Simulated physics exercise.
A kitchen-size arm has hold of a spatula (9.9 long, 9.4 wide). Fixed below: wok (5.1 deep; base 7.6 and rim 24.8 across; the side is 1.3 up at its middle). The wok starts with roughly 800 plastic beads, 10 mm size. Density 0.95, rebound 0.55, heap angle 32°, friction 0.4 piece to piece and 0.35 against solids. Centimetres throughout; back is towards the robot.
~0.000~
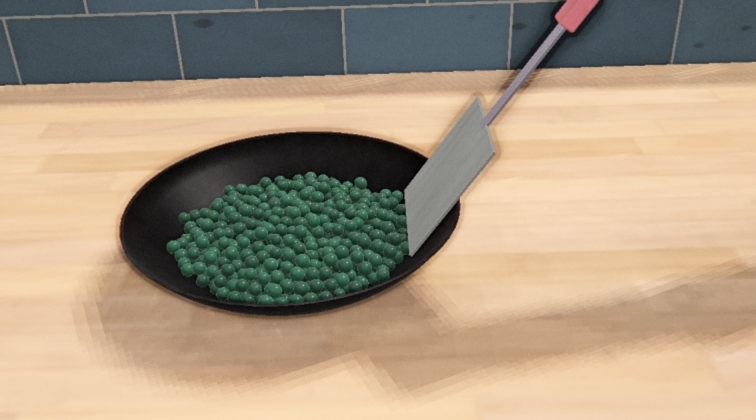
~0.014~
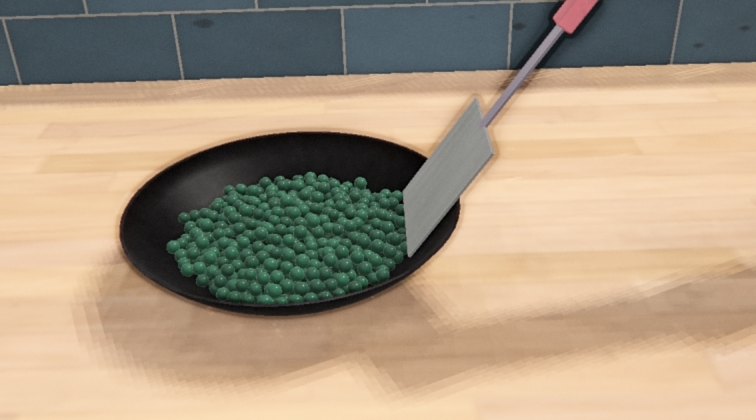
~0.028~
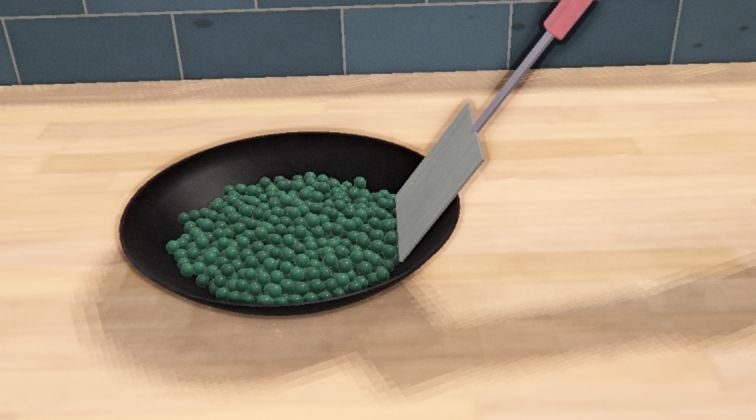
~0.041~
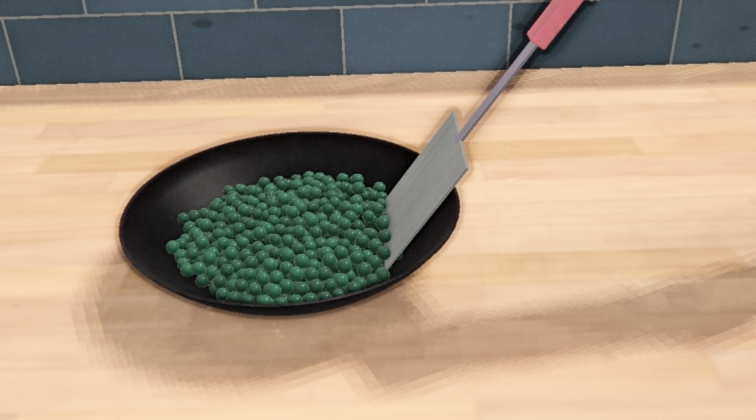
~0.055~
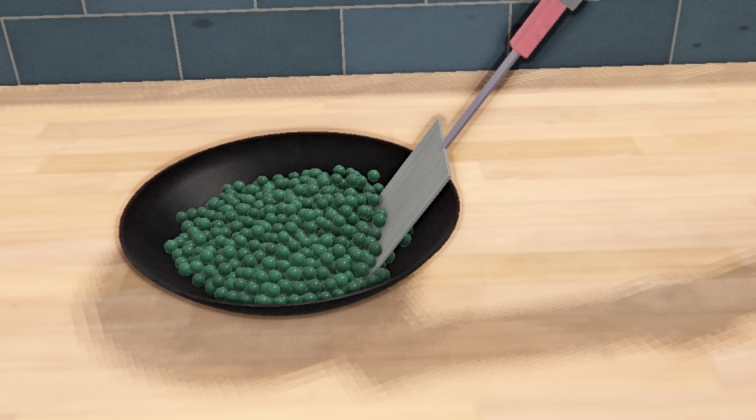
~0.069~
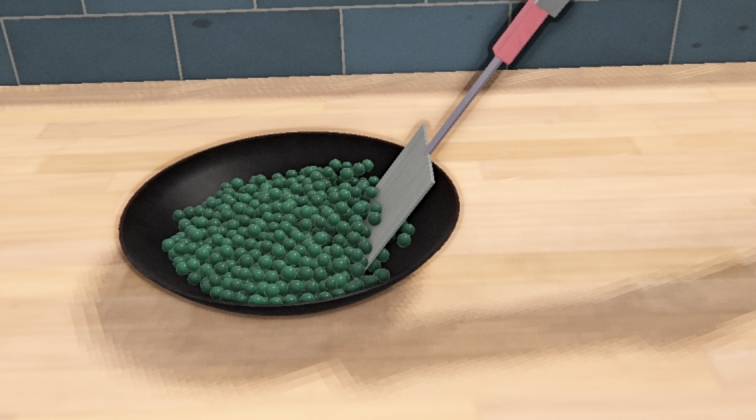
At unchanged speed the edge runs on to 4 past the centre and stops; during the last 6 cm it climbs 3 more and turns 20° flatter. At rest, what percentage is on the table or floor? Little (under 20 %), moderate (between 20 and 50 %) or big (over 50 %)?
Share on the table or floor: Little (under 20 %).
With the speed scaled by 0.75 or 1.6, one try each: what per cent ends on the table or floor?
Some 0 and 25 per cent.
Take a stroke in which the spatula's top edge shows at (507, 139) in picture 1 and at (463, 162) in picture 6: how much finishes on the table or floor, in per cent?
About 0 per cent.
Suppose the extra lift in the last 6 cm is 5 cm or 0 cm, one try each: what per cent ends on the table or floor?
Some 10 and 10 per cent.
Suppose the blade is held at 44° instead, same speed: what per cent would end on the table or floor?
In that case some 5 per cent.
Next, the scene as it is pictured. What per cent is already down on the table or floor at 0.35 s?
Some 5 per cent.
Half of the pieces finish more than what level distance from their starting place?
Roughly 4 cm.
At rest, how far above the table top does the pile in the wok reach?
About 7.0 cm.
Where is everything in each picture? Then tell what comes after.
The first picture shows spatula top edge at (486, 122), sloping 55°; upper third of the load around (294, 224), from x 175 to 405, top at y 180; 796 in the wok.
The second picture shows spatula top edge at (485, 124), sloping 55°; upper third of the load around (294, 224), from x 175 to 405, top at y 180.
The third picture shows spatula top edge at (476, 129), sloping 55°; upper third of the load around (294, 224), from x 175 to 405, top at y 180.
The fourth picture shows spatula top edge at (461, 138), sloping 55°; upper third of the load around (297, 221), from x 175 to 405, top at y 180.
The fifth picture shows spatula top edge at (445, 145), sloping 55°; upper third of the load around (295, 217), from x 170 to 410, top at y 170.
The sixth picture shows spatula top edge at (429, 151), sloping 55°; upper third of the load around (292, 216), from x 170 to 410, top at y 165; 796 in the wok.
By 0.10 s, sloping 54°, highest piece 7 above the table; 796 in the wok.
By 0.14 s, sloping 45°, highest piece 7 above the table; 796 in the wok.
By 0.35 s, sloping 35°, highest piece 7 above the table; 731 in the wok, 45 on the table or floor, 20 on the blade or in flight.
By 1.40 s, sloping 35°, highest piece 6 above the table; 723 in the wok, 73 on the table or floor.
Final count, 723 in the wok, 73 on the table or floor. That is 9 % on the table or floor.
